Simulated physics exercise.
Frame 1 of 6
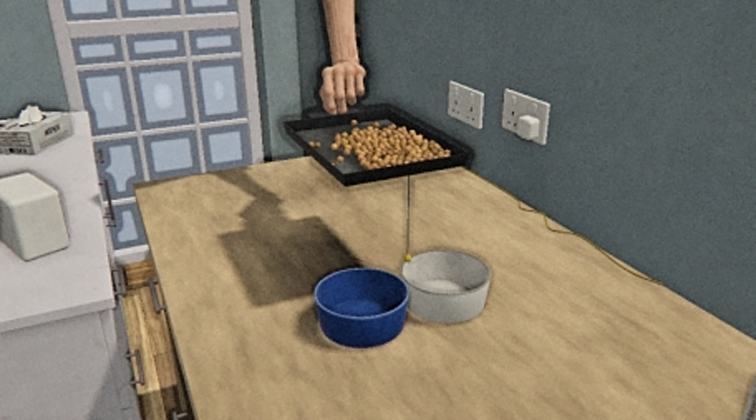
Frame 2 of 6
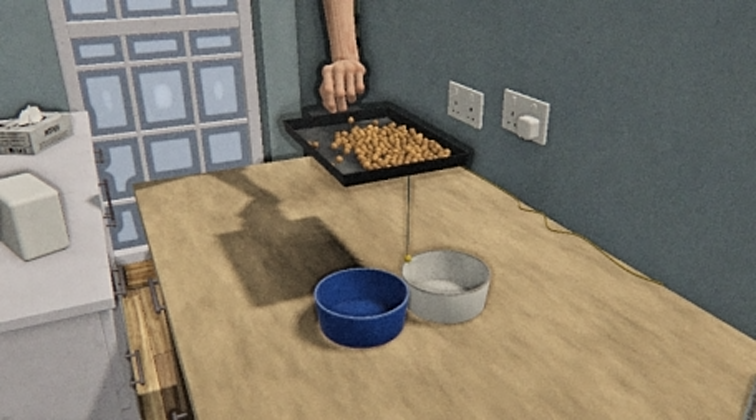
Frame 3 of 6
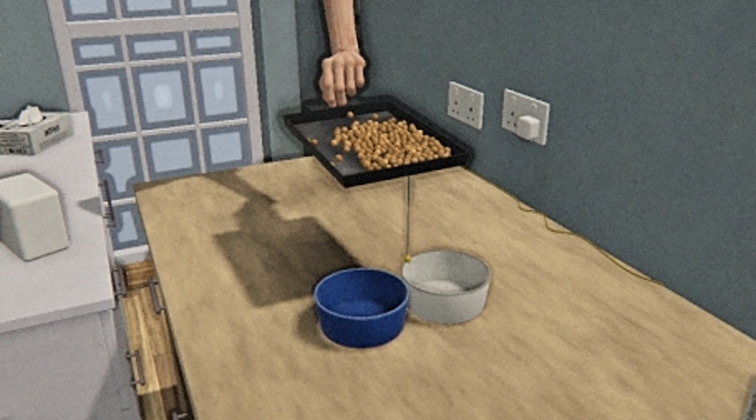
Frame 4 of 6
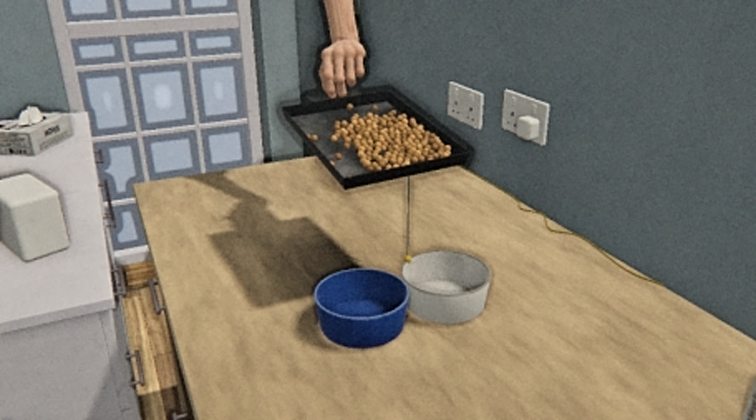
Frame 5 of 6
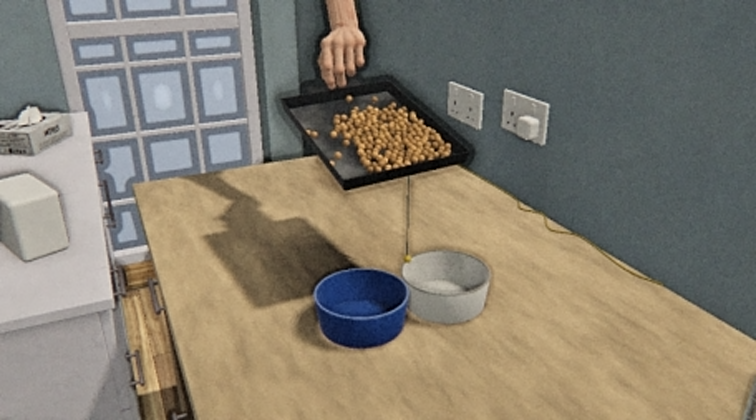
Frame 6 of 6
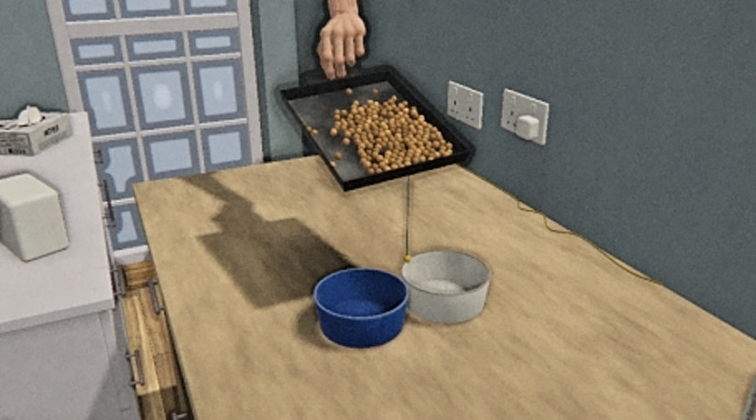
A hand tilting a black tray of round wooden beads gradually steeper above a blue dish and a white dish, the beads shifting slightly.
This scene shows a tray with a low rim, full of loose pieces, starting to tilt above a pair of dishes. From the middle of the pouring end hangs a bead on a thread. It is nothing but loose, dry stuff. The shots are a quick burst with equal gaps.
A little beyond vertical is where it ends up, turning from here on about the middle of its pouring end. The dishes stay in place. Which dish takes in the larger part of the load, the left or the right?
The left dish.
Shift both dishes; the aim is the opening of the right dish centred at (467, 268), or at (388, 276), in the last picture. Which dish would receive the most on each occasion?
The first time the left-side one comes out ahead, the second time the right-side one.
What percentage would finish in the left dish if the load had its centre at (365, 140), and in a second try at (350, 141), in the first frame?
You'd get 80 % the first time and 90 % the second.
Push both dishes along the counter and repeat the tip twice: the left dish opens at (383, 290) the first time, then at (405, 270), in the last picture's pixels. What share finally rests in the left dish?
You'd get near 90 per cent and afterwards near 20 per cent.
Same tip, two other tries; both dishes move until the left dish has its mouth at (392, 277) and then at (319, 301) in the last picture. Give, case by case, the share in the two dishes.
50 and 80 in a hundred, in turn.
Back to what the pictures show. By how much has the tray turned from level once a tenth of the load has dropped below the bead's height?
About 75° of tilt.
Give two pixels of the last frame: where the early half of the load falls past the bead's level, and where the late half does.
Close to (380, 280), then close to (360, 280).
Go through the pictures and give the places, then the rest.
Corners of the pouring end at (345, 173) and (466, 153), level; middle of the load at (389, 149), round wooden beads; left dish at (381, 329); right dish at (468, 305); bead on its thread at (408, 259), in the first frame.
Corners of the pouring end at (345, 173) and (466, 153), level; middle of the load at (389, 148), in the second frame.
Corners of the pouring end at (345, 175) and (466, 152), tipped barely, lowest at the left corner; middle of the load at (389, 146), in the third frame.
Corners of the pouring end at (345, 177) and (466, 151), tipped a little, lowest at the left corner; middle of the load at (389, 142), a small part on the move, in the fourth frame.
Corners of the pouring end at (345, 178) and (466, 150), tipped a little, lowest at the left corner; middle of the load at (389, 139), a small part on the move, in the fifth frame.
Corners of the pouring end at (345, 180) and (467, 150), tipped clearly, lowest at the left corner; middle of the load at (390, 137), nearly all on the move; left dish at (381, 329); right dish at (468, 305), in the sixth frame.
Soon after the last picture, tray tipped steeply; nearly all on the tray; a stray few in the left dish; a stray few in the air.
A little later, tray tipped right over; a small part on the tray; about two thirds in the left dish; a small part in the right dish; a small part outside both; about a quarter in the air.
Later still, tray tipped past a quarter turn; most in the left dish; a small part in the right dish; a small part outside both.
By the end, tray tipped past a quarter turn; most in the left dish; a small part in the right dish; a small part outside both.
